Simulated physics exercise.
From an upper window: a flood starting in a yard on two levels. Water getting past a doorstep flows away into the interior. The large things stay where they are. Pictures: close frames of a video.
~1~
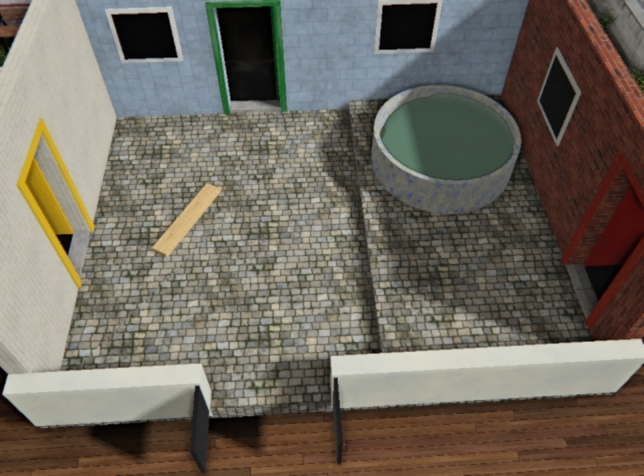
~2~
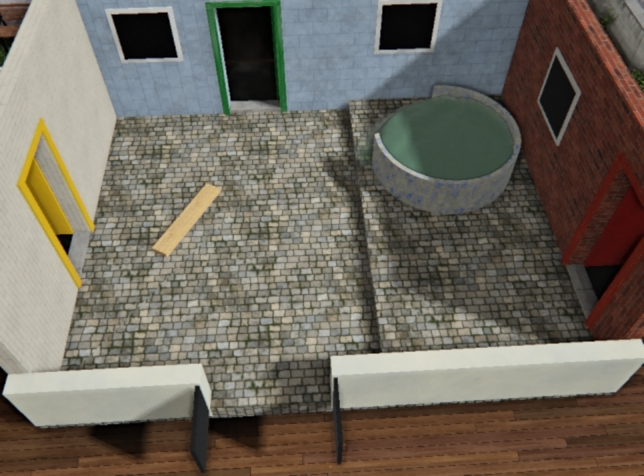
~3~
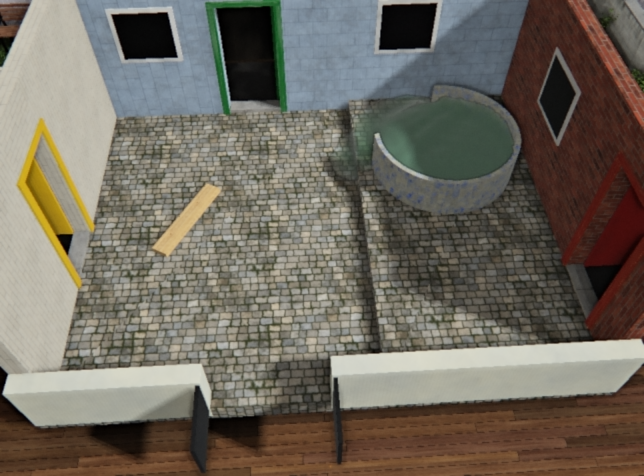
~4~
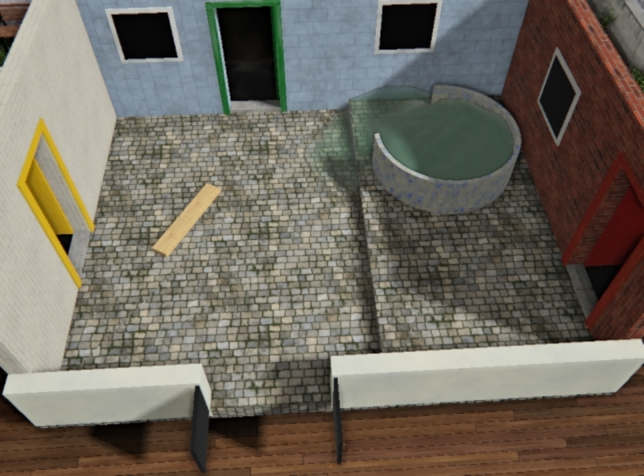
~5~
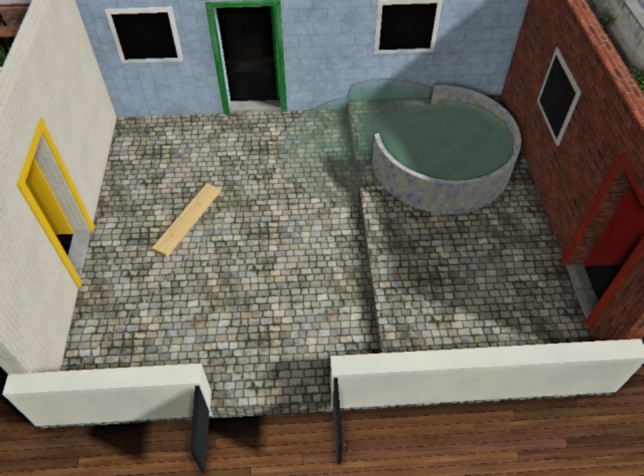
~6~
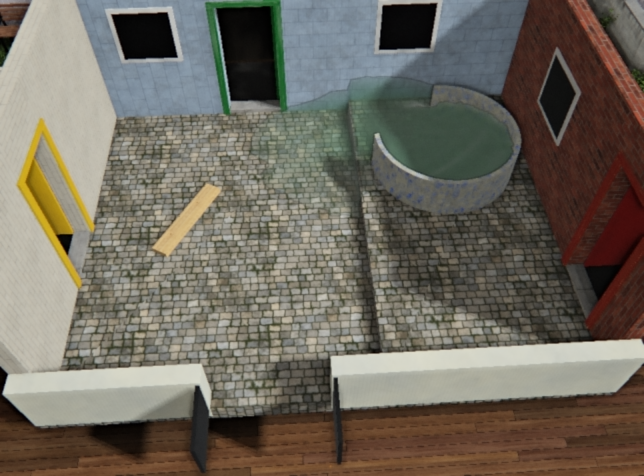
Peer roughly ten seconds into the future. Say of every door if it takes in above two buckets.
One by one: I predict the red door will remain at two buckets or below. I predict the green door will overshoot two buckets. I predict the yellow door will overshoot two buckets.
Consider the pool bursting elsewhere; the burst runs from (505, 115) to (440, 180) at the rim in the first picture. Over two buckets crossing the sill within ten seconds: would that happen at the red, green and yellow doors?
My reading: The red door is over; the green door stays under; the yellow door floods.
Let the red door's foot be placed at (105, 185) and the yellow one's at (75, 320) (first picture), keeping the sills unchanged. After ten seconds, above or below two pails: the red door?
Well, the red door crosses the line.
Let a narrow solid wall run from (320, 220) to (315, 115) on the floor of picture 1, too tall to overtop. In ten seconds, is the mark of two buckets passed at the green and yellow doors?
Green: Within bounds. Yellow: Within bounds.
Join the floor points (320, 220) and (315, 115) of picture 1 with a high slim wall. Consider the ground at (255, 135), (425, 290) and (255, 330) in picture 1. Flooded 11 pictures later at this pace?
Taking the points in order - wetted, unwetted, unwetted.
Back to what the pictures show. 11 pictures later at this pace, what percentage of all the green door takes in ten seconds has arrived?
About 50 %.
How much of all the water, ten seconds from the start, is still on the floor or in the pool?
Estimate: 88 %.
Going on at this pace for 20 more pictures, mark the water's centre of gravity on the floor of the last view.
The spot I would choose is (296, 165).
A moment on, water covers 25 % of the floor; the red door not reached, the green door under two buckets in, the yellow door not reached.
Next, water covers 30 % of the floor; the red door not reached, the green door under two buckets in, the yellow door not reached.
Then, water covers 50 % of the floor; the red door wet at the sill, nothing in, the green door over two buckets in, the yellow door under two buckets in.
Later, water covers 70 % of the floor; the red door wet at the sill, nothing in, the green door over two buckets in, the yellow door over two buckets in.
In the end, water covers 85 % of the floor; the red door wet at the sill, nothing in, the green door over two buckets in, the yellow door over two buckets in.
